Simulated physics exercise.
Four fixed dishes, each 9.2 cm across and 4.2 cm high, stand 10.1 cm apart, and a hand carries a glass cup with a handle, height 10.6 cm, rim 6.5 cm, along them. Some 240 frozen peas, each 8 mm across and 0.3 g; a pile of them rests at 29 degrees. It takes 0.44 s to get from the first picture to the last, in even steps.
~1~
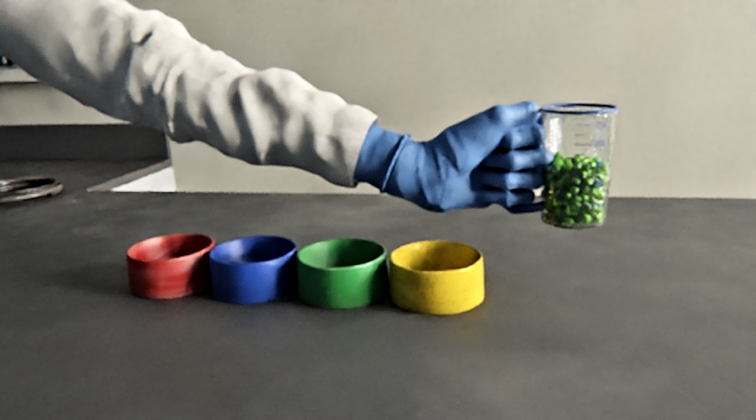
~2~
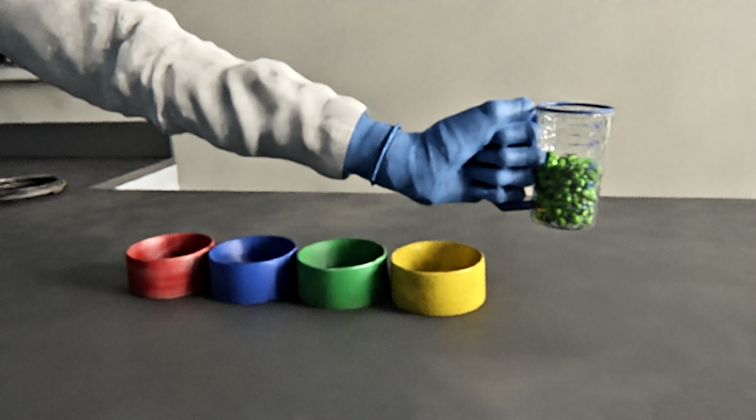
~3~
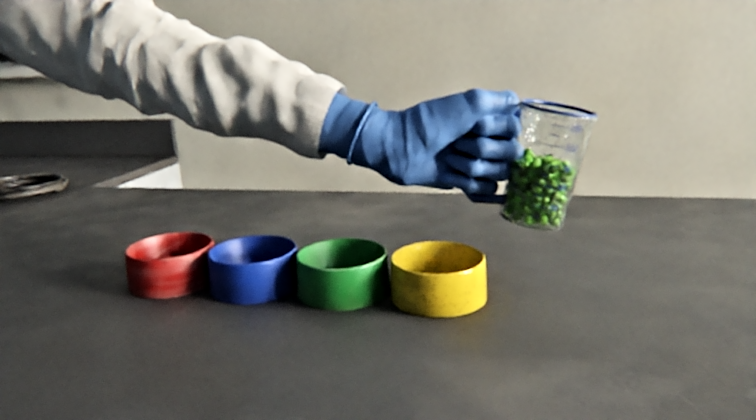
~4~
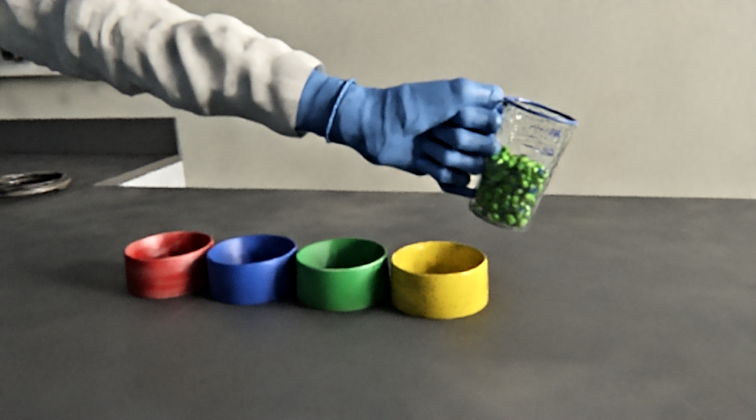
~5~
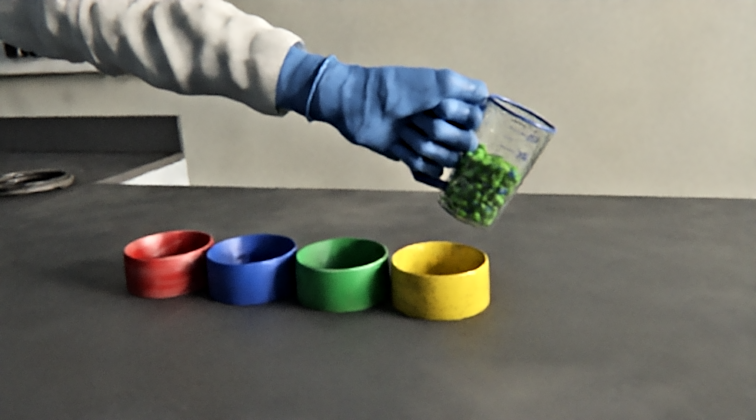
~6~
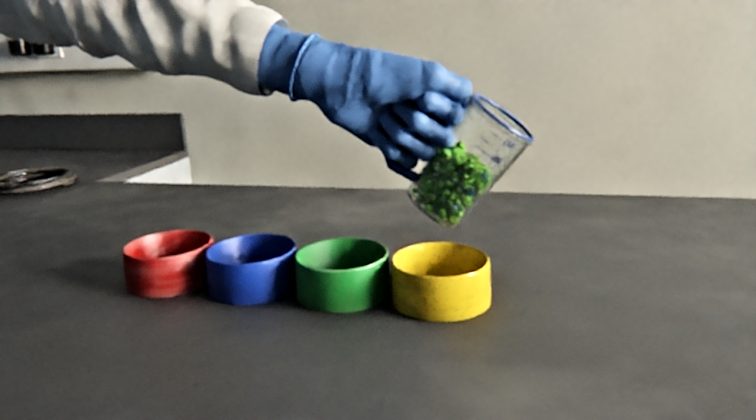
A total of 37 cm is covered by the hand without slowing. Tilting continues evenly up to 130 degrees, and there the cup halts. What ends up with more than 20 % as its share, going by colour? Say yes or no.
Red: No, blue: Yes, green: No, yellow: No, counter: No.
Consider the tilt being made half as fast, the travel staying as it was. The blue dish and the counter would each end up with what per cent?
The blue dish 100, the counter 0.
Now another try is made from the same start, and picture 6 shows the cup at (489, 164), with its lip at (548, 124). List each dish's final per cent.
Kept per dish: Red = 0, blue = 90, green = 0, yellow = 0.
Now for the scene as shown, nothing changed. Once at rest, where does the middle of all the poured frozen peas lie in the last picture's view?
In the last view, approximately (265, 273).
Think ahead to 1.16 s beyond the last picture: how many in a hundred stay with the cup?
Roughly 5 in a hundred.
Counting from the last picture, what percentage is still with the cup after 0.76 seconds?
95 %.
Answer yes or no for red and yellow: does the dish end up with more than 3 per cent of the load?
As for red, not so, and as for yellow, not so.
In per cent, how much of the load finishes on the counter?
5 %.
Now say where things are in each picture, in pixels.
In the first picture, cup at (576, 165), tilt 0 degrees, lip at (616, 108), moved 0.0 cm; middle of the pieces at (577, 191); yellow dish at (436, 256); green dish at (342, 253); blue dish at (254, 250); red dish at (171, 247).
In the second picture, cup at (568, 165), tilt 3 degrees, lip at (612, 109), moved 0.9 cm; middle of the pieces at (568, 191).
In the third picture, cup at (544, 165), tilt 11 degrees, lip at (595, 115), moved 3.3 cm; middle of the pieces at (540, 191).
In the fourth picture, cup at (519, 165), tilt 20 degrees, lip at (576, 122), moved 5.7 cm; middle of the pieces at (511, 190).
In the fifth picture, cup at (493, 164), tilt 28 degrees, lip at (555, 130), moved 8.2 cm; middle of the pieces at (482, 188).
In the sixth picture, cup at (467, 164), tilt 37 degrees, lip at (533, 139), moved 10.7 cm; middle of the pieces at (453, 185); yellow dish at (440, 259); green dish at (342, 254); blue dish at (252, 249); red dish at (168, 244).
Then, 0.45 s after the last picture, tilt 81 degrees; cup holds 100 %.
Then, 0.76 s after the last picture, tilt 112 degrees; cup holds 95 %.
Then, 1.16 s after the last picture, tilt 130 degrees; cup holds 5 %, blue 80 %, green 10 %.
In the end, red 0 %, blue 85 %, green 10 %, yellow 0 %, counter 5 %.
